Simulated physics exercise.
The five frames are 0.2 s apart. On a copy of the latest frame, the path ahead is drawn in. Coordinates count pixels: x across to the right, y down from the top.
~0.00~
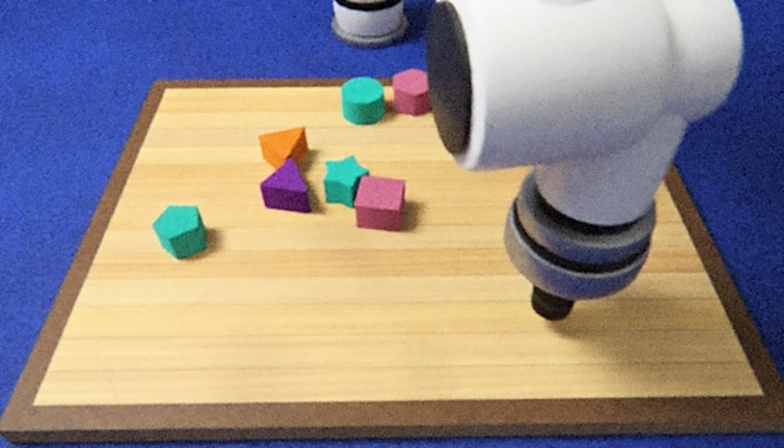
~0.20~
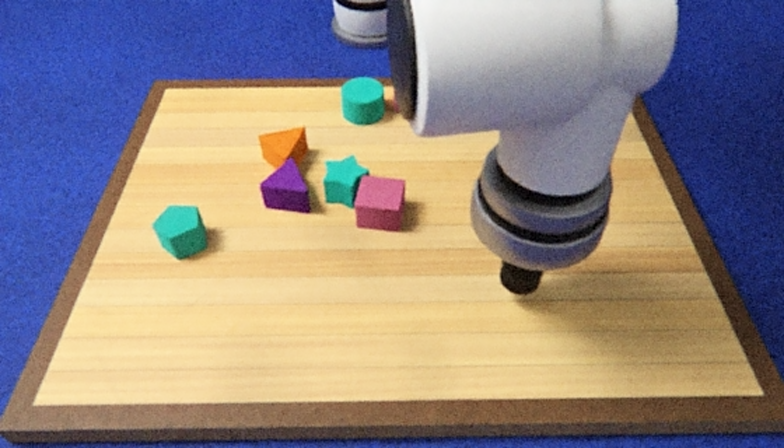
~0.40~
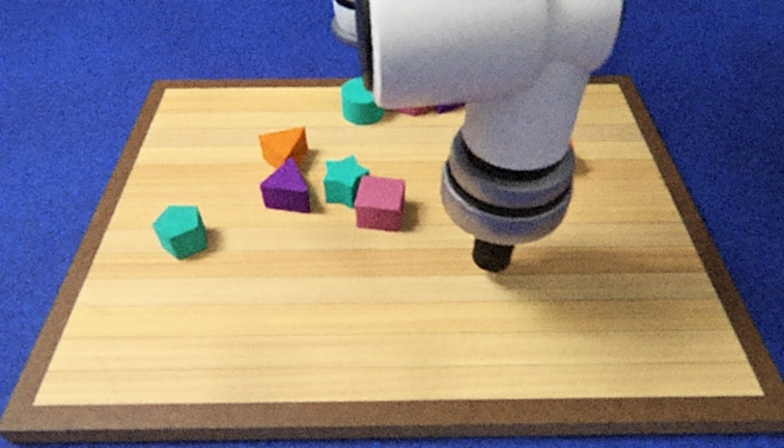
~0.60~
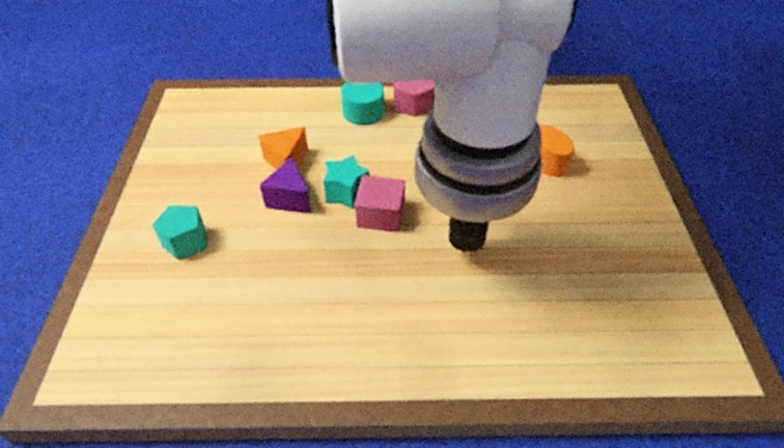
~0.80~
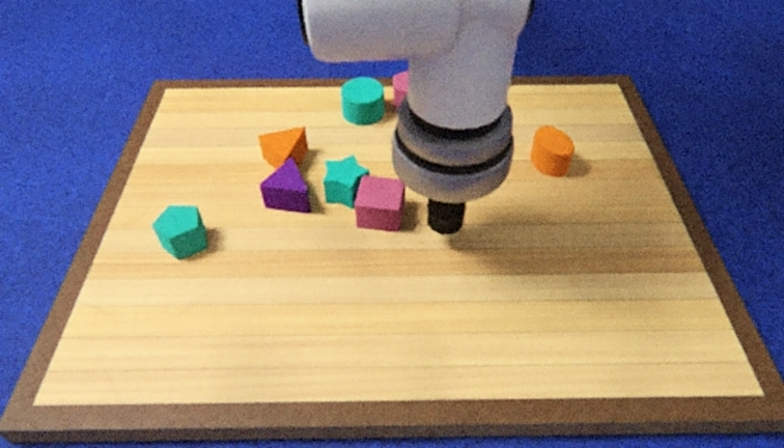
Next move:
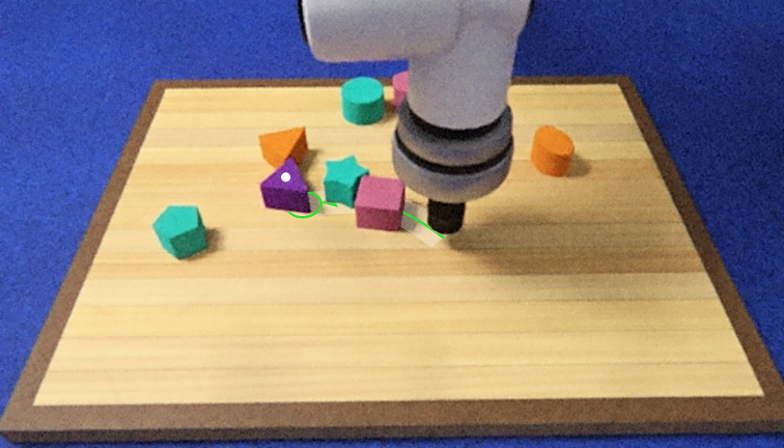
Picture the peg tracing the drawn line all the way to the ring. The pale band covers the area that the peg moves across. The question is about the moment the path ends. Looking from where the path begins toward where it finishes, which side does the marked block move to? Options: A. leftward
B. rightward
Choice A: Leftward.
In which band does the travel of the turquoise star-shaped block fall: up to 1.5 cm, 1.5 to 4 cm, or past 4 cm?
My prediction: Over 4 cm.
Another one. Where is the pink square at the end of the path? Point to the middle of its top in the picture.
It is going to be at (271, 166).
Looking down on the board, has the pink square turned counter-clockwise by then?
Going by the path, no.
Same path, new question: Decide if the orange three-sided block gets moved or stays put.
When the path is over, the orange three-sided block has left its spot.
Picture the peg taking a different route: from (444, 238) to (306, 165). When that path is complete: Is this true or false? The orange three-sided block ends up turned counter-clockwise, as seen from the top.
That statement is not accurate.
The line goes from (444, 238) by way of (403, 212) and (355, 201) to (304, 205); the dot is on the purple three-sided block.
The first path, step by step. One third of the way, peg (403, 196); turquoise star-shaped block (331, 164); pink square (363, 185).
Two thirds of the way, peg (354, 185); orange three-sided block (268, 131), turned 10° clockwise; purple three-sided block (271, 179); turquoise star-shaped block (294, 147); pink square (316, 171).
At the end, peg (302, 189); orange three-sided block (255, 120), turned 20° clockwise; purple three-sided block (237, 181), turned 15° anticlockwise; turquoise star-shaped block (273, 137), turned 35° clockwise; pink square (271, 166), turned 40° clockwise.
